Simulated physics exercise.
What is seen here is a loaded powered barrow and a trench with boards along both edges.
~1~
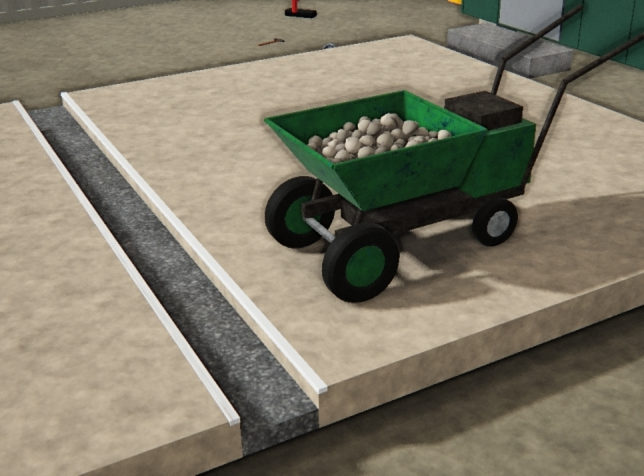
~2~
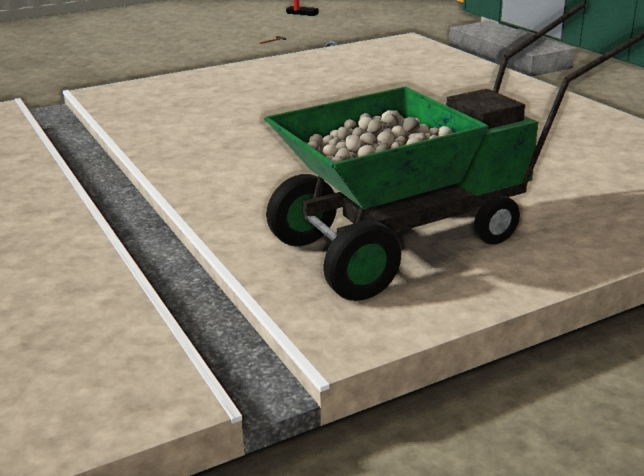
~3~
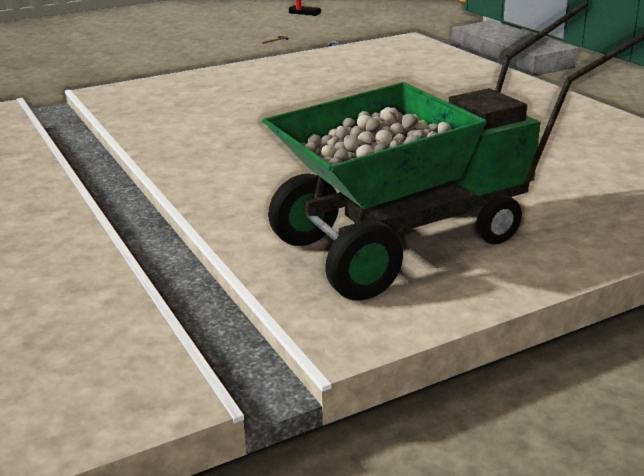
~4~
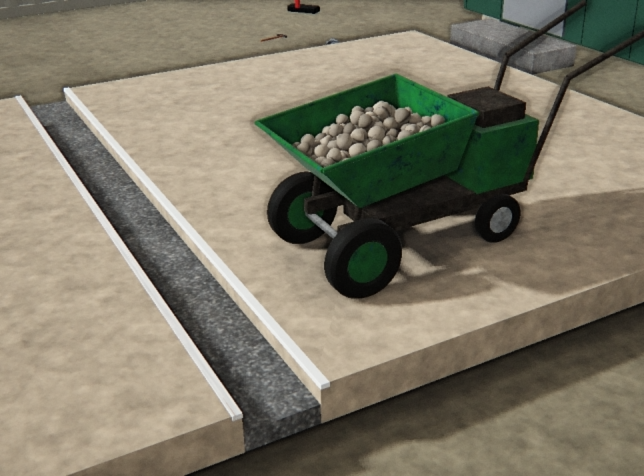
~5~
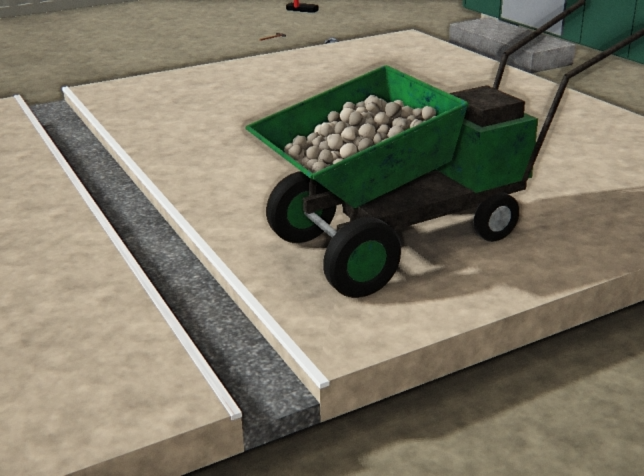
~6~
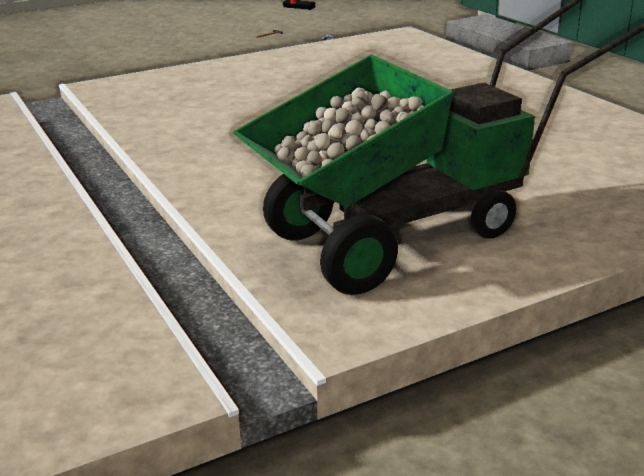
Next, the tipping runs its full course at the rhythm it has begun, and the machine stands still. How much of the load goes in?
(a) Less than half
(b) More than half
b.
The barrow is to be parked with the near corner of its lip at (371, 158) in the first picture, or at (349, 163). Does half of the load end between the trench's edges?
Place one, the greater portion; place two, the greater portion.
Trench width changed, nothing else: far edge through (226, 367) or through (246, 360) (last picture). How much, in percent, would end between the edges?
For the first it's 60 per cent, for the second 40 per cent.
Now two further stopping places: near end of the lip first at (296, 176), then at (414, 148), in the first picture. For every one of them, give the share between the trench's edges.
Well, you'd get roughly 40 per cent from the first place and roughly 40 per cent from the second.
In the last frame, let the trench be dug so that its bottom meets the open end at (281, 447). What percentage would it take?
Close to 90 per cent.
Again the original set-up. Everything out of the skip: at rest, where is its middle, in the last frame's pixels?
About pixel (197, 303).
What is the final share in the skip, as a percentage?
Around 0 %.
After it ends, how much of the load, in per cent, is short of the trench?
It works out to close to 0 per cent.
Just after the last frame, skip tipped steeply; every one in the skip.
A moment on, skip tipped right over; the larger part in the skip; roughly a quarter in or heaped over the trench; just a few beyond it; just a few falling.
Further on, skip tipped right over; about a tenth in the skip; the larger part in or heaped over the trench; about a tenth beyond it.
When it is over, skip tipped right over; just a few short of the trench; the larger part in or heaped over the trench; about a tenth beyond it.
